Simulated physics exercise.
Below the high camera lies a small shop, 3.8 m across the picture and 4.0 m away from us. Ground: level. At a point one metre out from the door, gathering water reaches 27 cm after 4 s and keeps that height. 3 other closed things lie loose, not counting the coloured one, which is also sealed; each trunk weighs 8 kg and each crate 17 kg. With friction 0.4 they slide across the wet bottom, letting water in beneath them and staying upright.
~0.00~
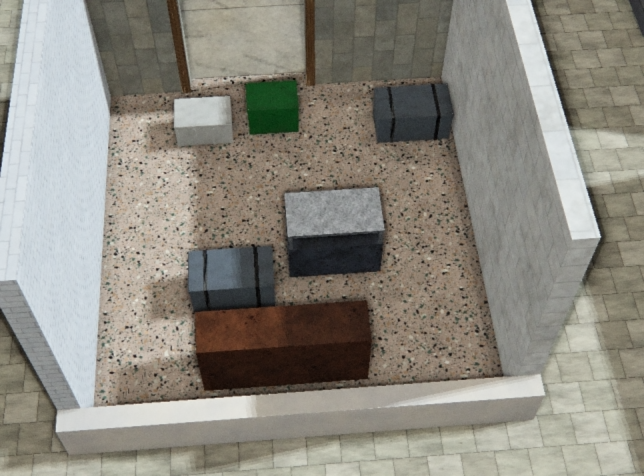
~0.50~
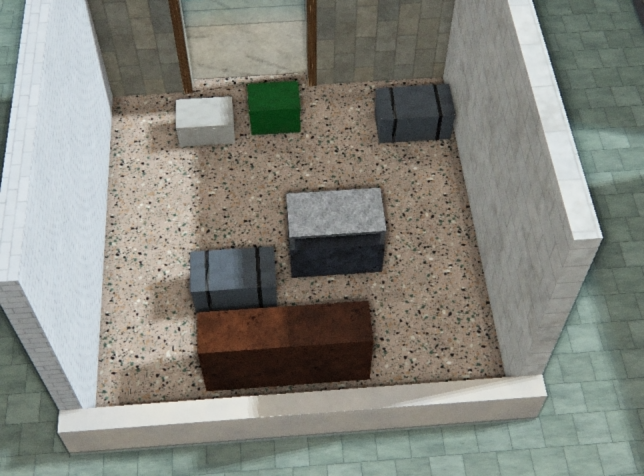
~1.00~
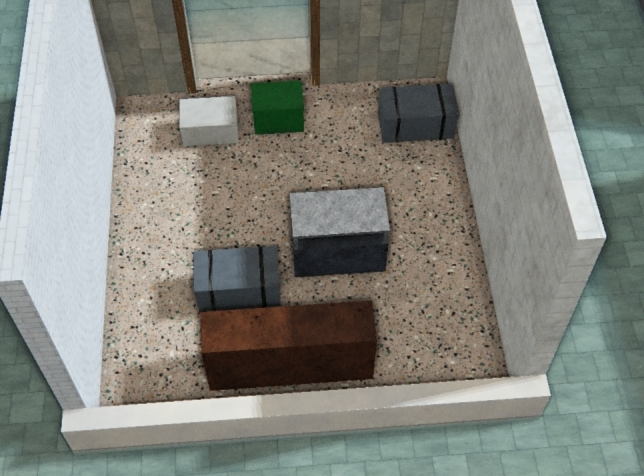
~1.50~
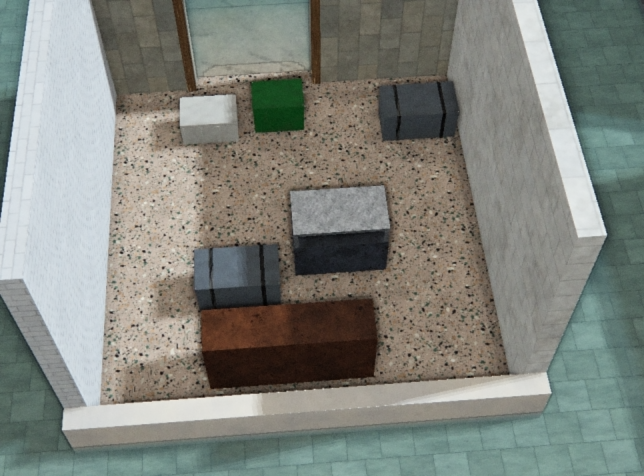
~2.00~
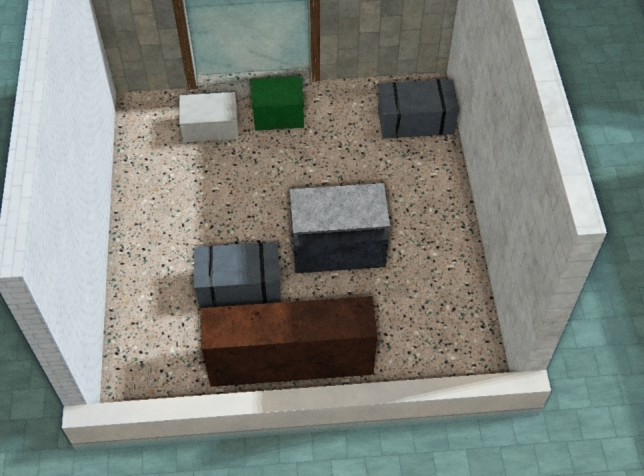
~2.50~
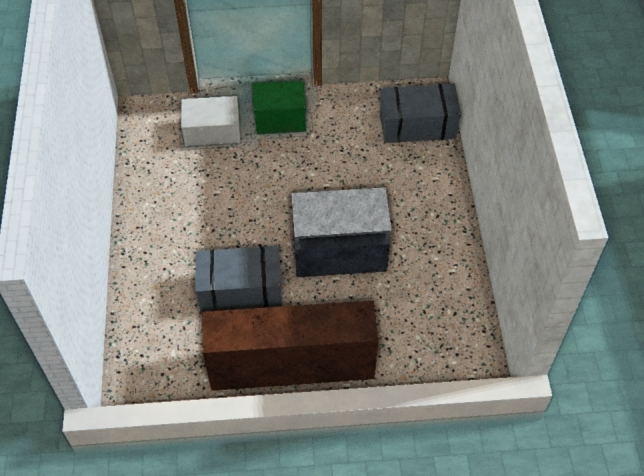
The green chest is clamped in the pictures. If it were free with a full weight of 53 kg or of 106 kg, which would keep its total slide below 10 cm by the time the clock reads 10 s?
Only the higher weight.
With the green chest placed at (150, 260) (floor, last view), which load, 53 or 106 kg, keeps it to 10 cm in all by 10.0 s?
So both weights work.
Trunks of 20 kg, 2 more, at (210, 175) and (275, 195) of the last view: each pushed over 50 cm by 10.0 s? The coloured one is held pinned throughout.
Above the mark, then below the mark.
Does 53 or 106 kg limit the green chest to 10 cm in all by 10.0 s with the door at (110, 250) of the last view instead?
In that setup the first mass works.
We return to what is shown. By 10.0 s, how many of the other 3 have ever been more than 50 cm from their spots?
I make that 3.
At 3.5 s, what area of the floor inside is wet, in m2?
My estimate is roughly 3.5 m2.
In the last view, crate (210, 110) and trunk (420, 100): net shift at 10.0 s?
Shifts: 300 cm / 250 cm.
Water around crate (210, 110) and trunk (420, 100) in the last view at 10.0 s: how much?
Close to 13 and 16 centimetres.
After 3.5 s the green chest would be 1 cm from its start with 53 kg and 0 cm from its start with 106 kg; 8 cm of water round it then.
After 4.5 s the green chest would be 18 cm from its start with 53 kg and 0 cm from its start with 106 kg; 9 cm of water round it then.
After 7.0 s the green chest would be 57 cm from its start with 53 kg and 0 cm from its start with 106 kg; 9 cm of water round it then.
After 10.0 s the green chest would be 88 cm from its start with 53 kg and 0 cm from its start with 106 kg; 10 cm of water round it then.
